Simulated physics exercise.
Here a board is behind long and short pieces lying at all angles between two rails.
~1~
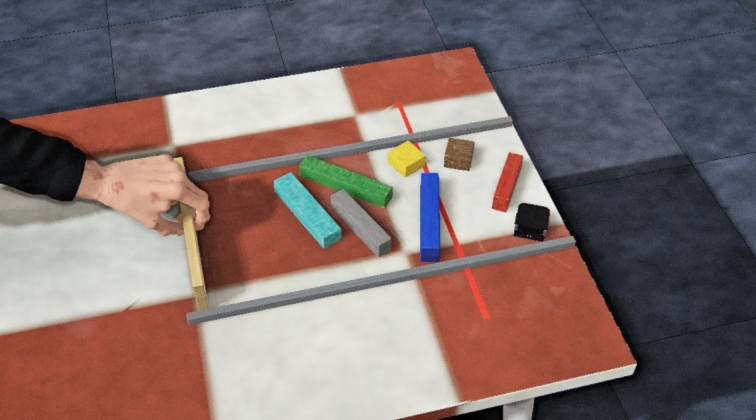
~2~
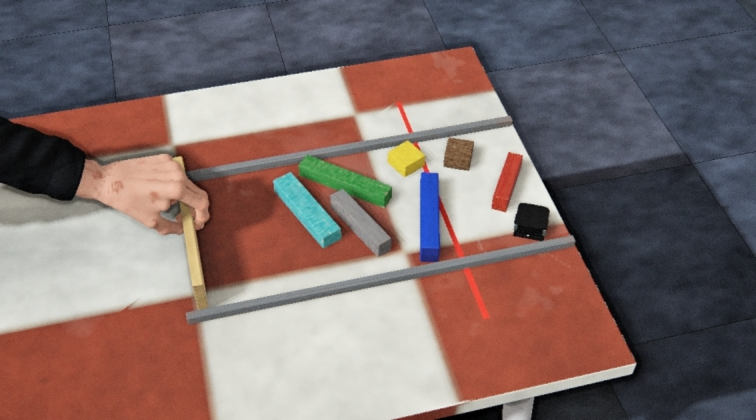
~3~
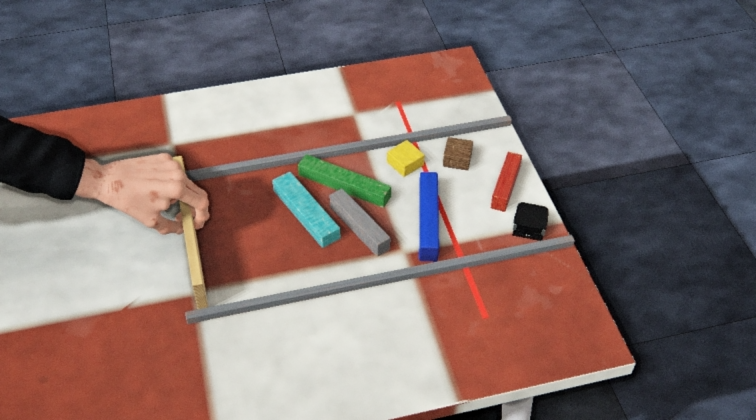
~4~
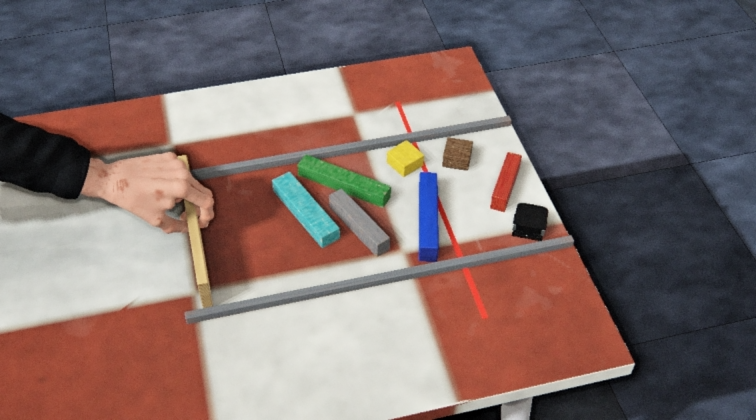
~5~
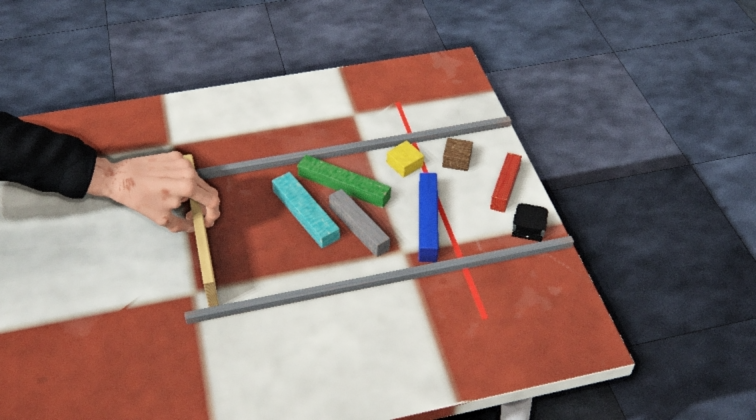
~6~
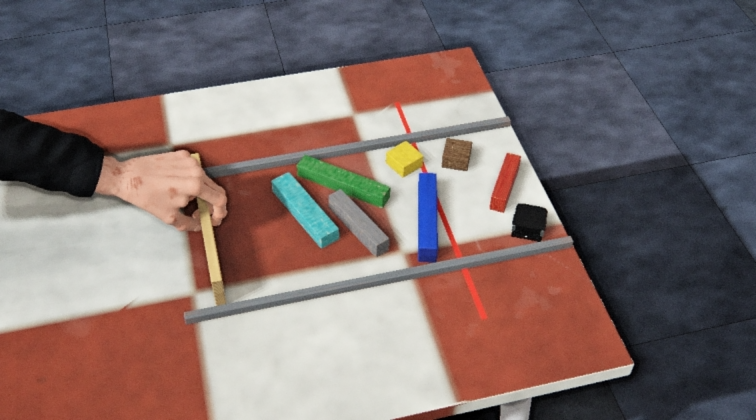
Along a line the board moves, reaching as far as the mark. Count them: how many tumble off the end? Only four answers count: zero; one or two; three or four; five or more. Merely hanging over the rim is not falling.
My answer: Zero.
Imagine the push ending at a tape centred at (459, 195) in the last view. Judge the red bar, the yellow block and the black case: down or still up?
Starting with the red bar, it ends up falling, then the yellow block keeps its place, then the black case keeps its place.
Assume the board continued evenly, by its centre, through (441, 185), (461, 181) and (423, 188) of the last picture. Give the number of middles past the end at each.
0; 1; 0.
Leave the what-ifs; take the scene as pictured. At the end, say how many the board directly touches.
It touches 1.
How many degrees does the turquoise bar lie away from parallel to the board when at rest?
About 0° out of line.
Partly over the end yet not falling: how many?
Answer: 1.
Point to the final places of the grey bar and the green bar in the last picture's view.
Final positions: Near (469, 202); near (463, 163).
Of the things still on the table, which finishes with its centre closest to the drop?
Foremost: The red bar.
Soon after, none off yet; black case at rest near (529, 223); red bar at rest near (505, 182); brown block at rest near (457, 154).
After that, none off yet; black case at rest near (529, 223); red bar at rest near (505, 182); brown block moving near (467, 154).
In the end, the number that fall off is zero.
